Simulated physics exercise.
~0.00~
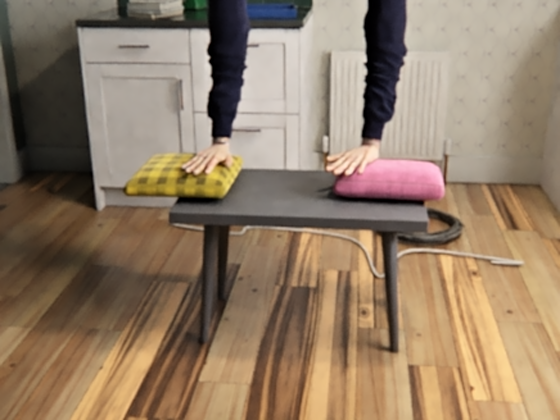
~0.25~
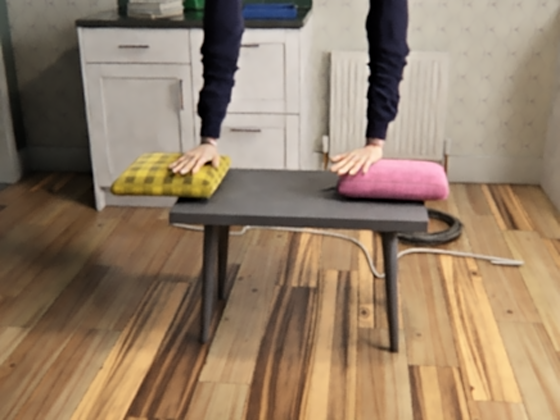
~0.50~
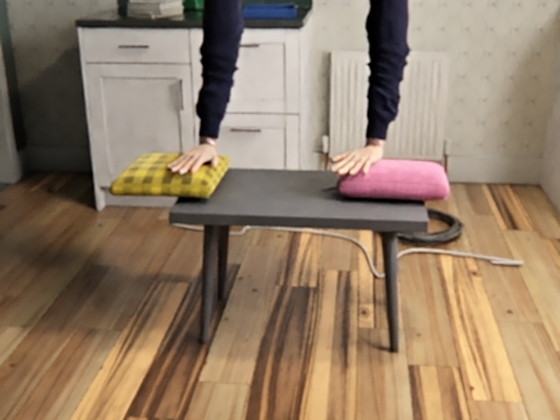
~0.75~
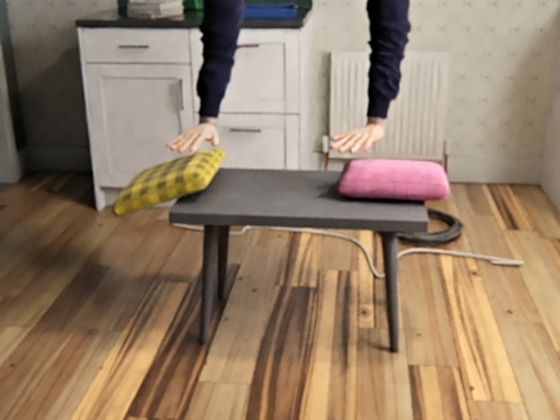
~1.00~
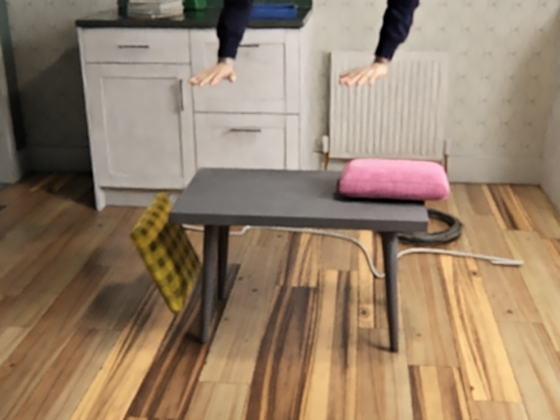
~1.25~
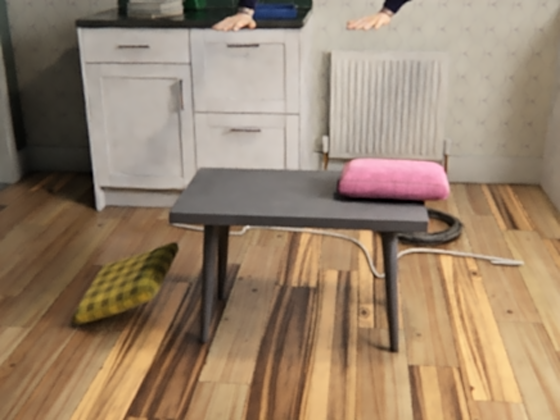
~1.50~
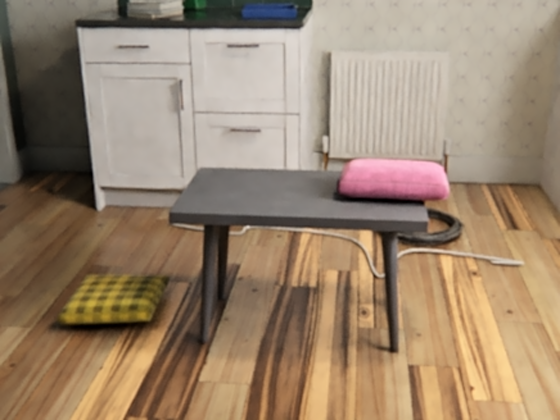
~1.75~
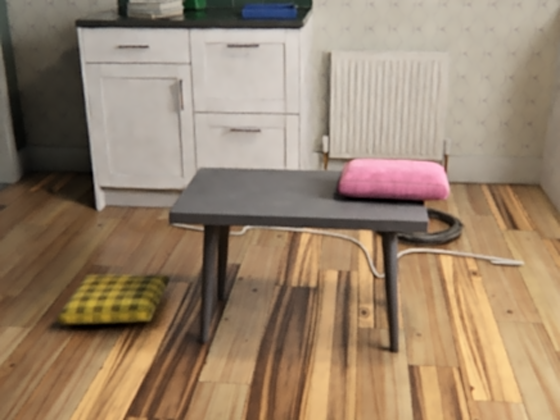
A yellow checked cushion tipped off the left end of a short gray bench and dropped to the floor after two hands pressing on it and a pink cushion lifted away, while the pink one stayed in place on the right end.
